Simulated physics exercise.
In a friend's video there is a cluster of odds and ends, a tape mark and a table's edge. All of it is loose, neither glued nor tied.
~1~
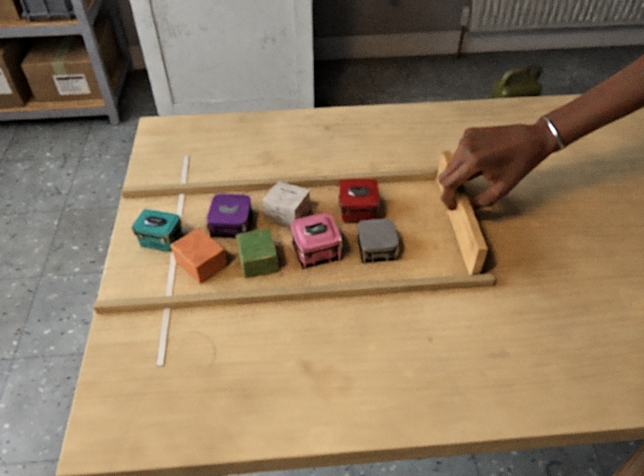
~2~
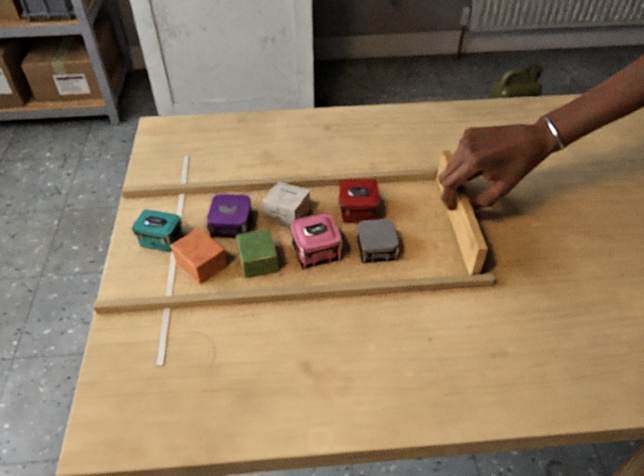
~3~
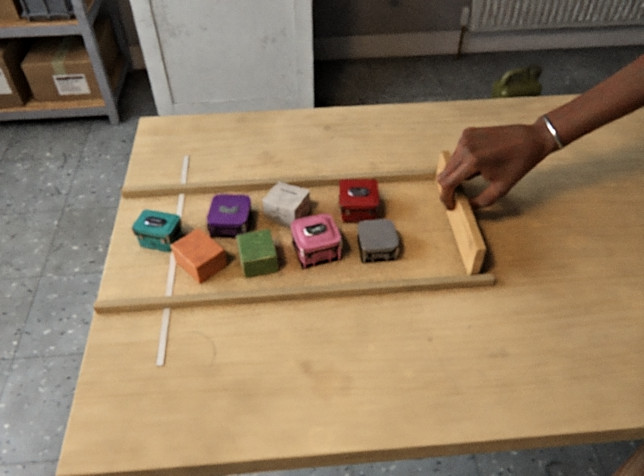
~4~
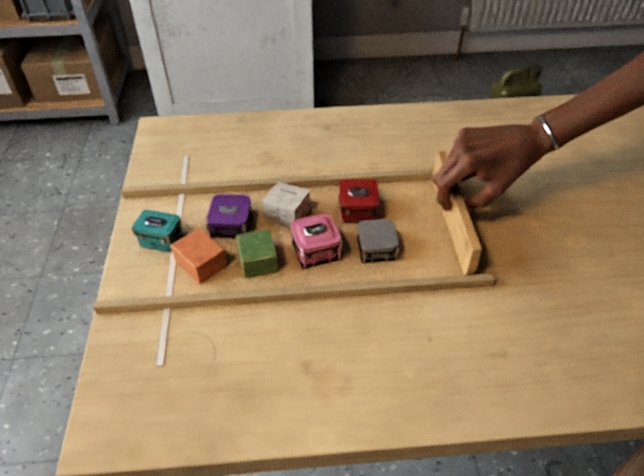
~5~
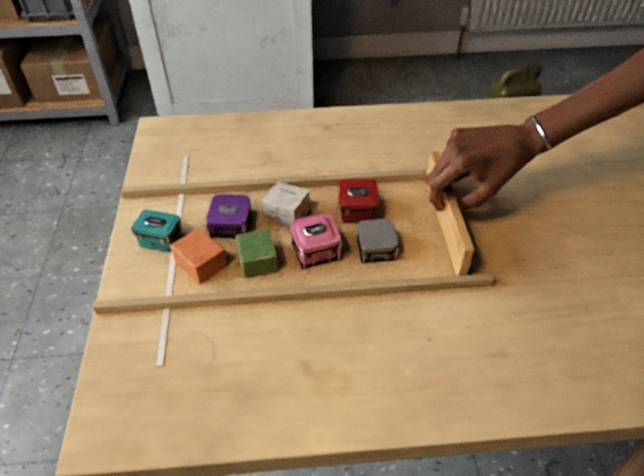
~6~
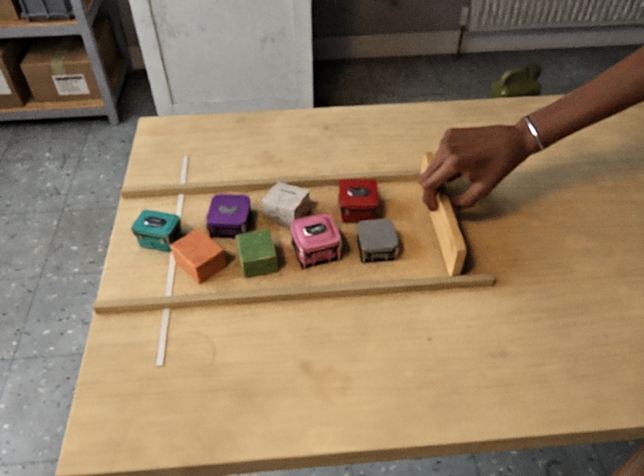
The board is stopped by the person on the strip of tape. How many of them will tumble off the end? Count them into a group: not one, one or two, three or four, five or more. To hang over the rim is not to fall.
Group: Three or four.
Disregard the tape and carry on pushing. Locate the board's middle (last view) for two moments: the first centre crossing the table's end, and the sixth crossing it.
It sits near (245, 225), and then near (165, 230).
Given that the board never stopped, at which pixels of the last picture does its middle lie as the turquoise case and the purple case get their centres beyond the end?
(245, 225) and (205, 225), more or less.
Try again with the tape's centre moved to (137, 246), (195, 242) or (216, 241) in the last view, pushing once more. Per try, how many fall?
Per try in turn: 6, 4, 2.
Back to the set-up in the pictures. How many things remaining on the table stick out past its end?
My count gives 2.
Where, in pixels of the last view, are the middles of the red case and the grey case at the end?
The red case stops around (157, 214); the grey case around (153, 256).
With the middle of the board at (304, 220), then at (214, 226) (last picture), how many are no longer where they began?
At first I count 7, and then 8.
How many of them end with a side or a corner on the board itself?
In contact: 2.
Soon after, none off yet; turquoise case at rest near (158, 231); orange block at rest near (199, 255); purple case at rest near (230, 217).
Then, none off yet; turquoise case moved a little near (145, 231); orange block moved about its own width near (153, 262); purple case moved about its own width near (189, 219).
Further on, two off so far; turquoise case falling near (116, 366); orange block on its side near (87, 312); purple case moved well along near (118, 223).
At rest, the number that fall off is three or four; fallen, green block, purple case, orange block and turquoise case.
